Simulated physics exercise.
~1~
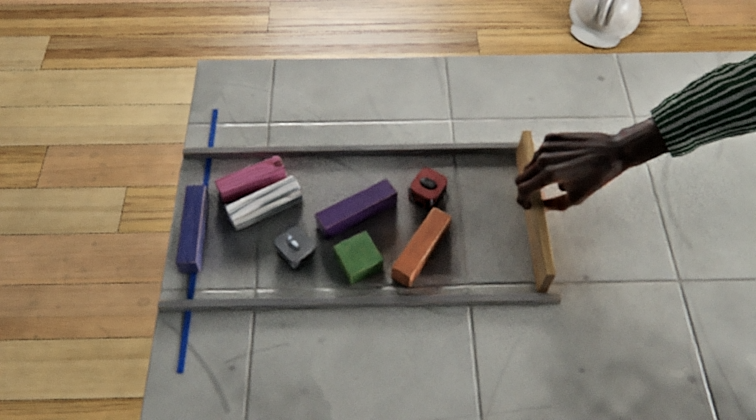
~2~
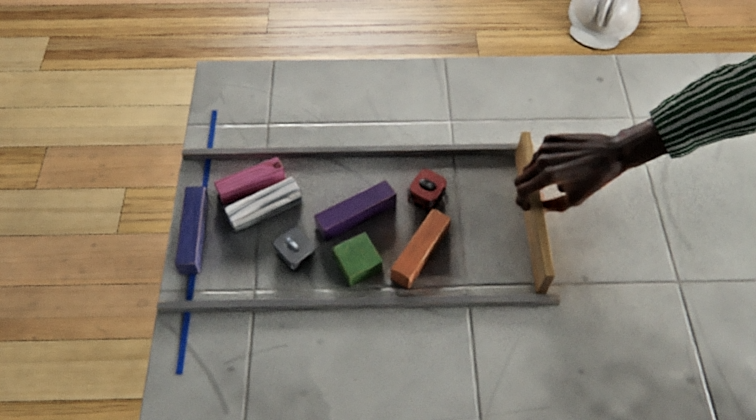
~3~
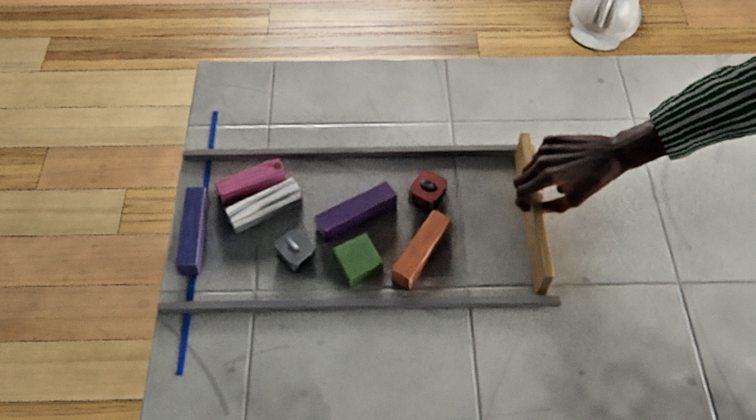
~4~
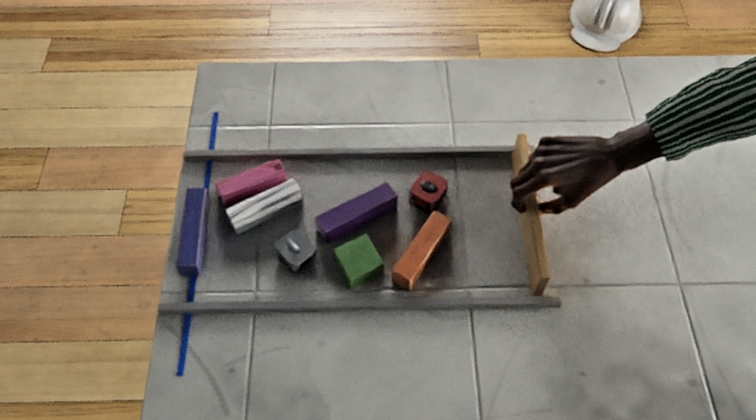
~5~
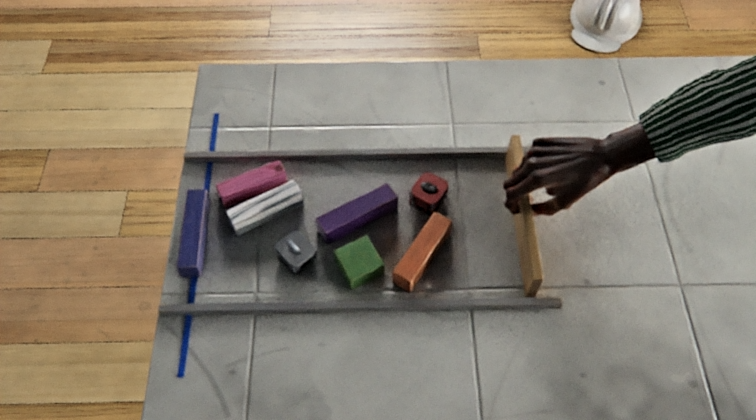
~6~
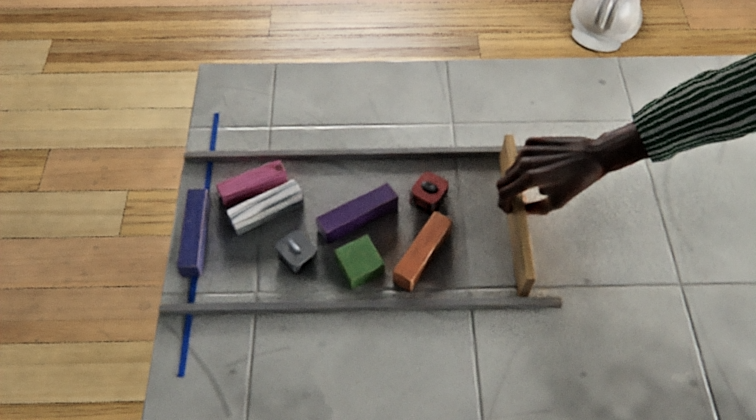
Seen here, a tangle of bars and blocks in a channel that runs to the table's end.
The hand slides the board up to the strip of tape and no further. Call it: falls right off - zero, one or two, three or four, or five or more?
Call: Five or more.
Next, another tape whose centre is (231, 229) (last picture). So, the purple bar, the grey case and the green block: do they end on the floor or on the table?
OK, so the purple bar stays where it is, the grey case comes off, and the green block? It stays where it is.
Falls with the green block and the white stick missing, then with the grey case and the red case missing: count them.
The first count is 4 and the second is 5.
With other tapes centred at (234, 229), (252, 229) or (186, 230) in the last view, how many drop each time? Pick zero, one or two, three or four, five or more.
Taken in the order given: One to two, either one or two, five or more.
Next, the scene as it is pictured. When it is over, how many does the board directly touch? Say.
Counting them up gives 2.
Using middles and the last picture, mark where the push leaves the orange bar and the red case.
Final pixels, roughly: (184, 257) for the first, (190, 190) for the other.
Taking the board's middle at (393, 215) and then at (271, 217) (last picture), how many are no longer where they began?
Moved so far: 5, then 8.
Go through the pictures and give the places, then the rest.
The first frame shows blue bar (193, 228); pink stick (251, 179); white stick (265, 204); board (534, 209); tape (200, 226).
The second frame shows pink stick (250, 181); red case (427, 191).
The third frame shows white stick (265, 206); grey case (295, 251).
The fourth frame shows blue bar (194, 231); purple bar (357, 212).
The fifth frame shows pink stick (252, 184); board (523, 213).
The sixth frame shows blue bar (195, 232); pink stick (252, 183); white stick (266, 208); board (516, 213); tape (201, 229).
A little later, none off yet; blue bar at rest near (195, 232); pink stick at rest near (252, 183); white stick at rest near (266, 208).
Next, none off yet; blue bar at rest near (192, 232); pink stick at rest near (252, 182); white stick shifted a little near (240, 211).
When it is over, the number that fall off is five or more; down, green block, purple bar, grey case, white stick, pink stick and blue bar.
